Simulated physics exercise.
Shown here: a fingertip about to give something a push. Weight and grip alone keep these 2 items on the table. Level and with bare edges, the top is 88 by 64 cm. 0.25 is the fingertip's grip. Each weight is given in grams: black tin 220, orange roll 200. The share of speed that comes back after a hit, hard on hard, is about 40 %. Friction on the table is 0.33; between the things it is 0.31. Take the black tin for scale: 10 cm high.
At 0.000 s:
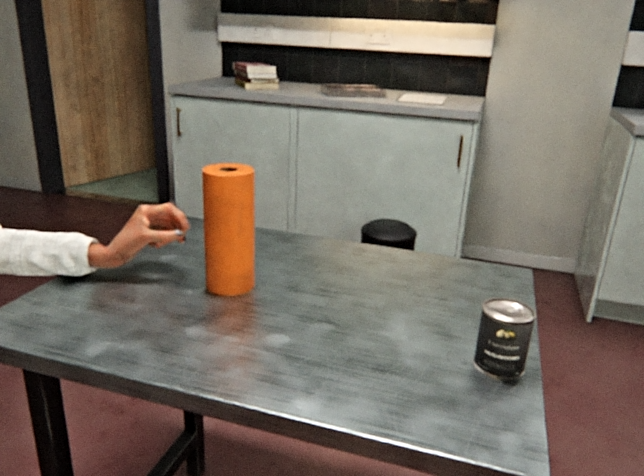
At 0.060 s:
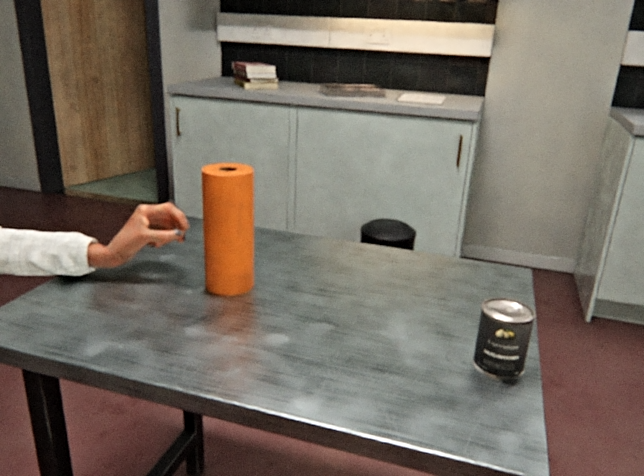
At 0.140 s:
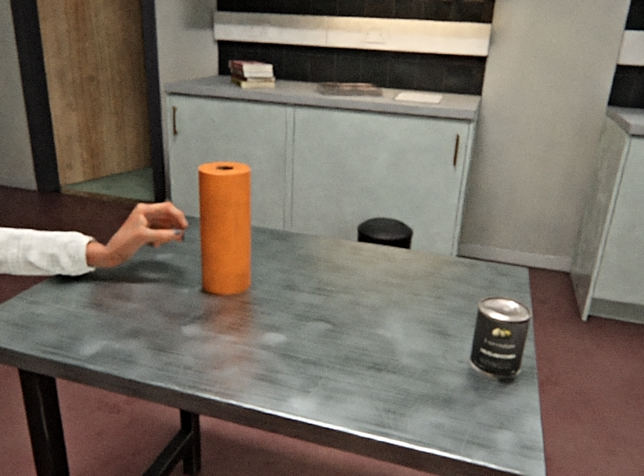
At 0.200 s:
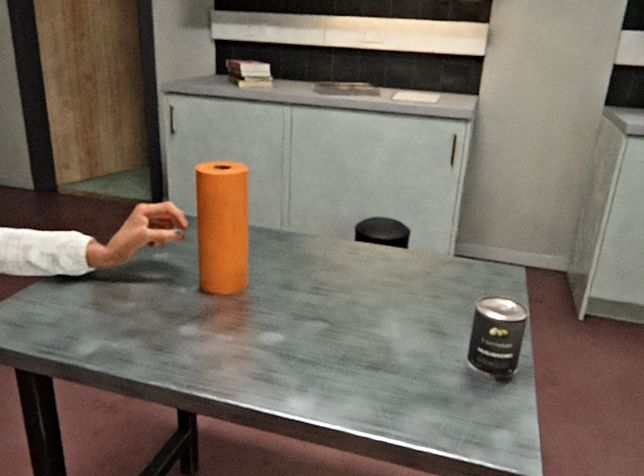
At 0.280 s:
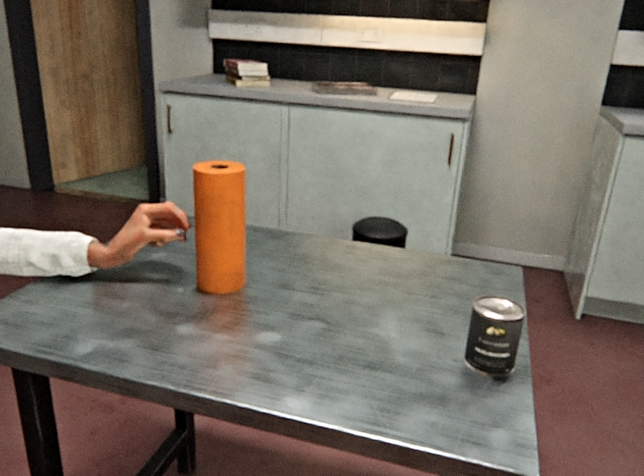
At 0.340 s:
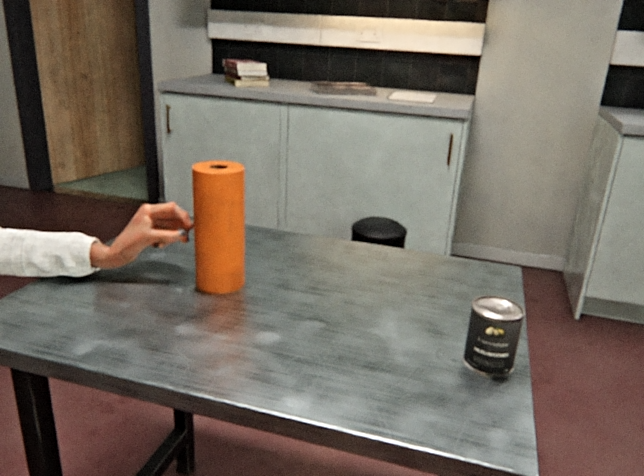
In a room with pale cabinets, a white-sleeved hand on the left inched right across a dark gray table until its fingertips were beside an upright orange roll, while the roll and black tin stayed put.
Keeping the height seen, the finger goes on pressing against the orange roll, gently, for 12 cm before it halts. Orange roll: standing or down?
Looks like it doesn't go over.
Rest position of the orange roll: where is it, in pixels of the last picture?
Roughly pixel (280, 237).
Around 0.84 s, 9 cm of travel; orange roll shifted 4 cm near (241, 230).
Around 1.24 s, 14 cm of travel; orange roll shifted 9 cm near (265, 235).
Finally (2.7 s), not toppled but over 5 cm from the start, orange roll; black tin still in place (within 5 cm). Final places as that camera would see them, orange roll near (280, 237).
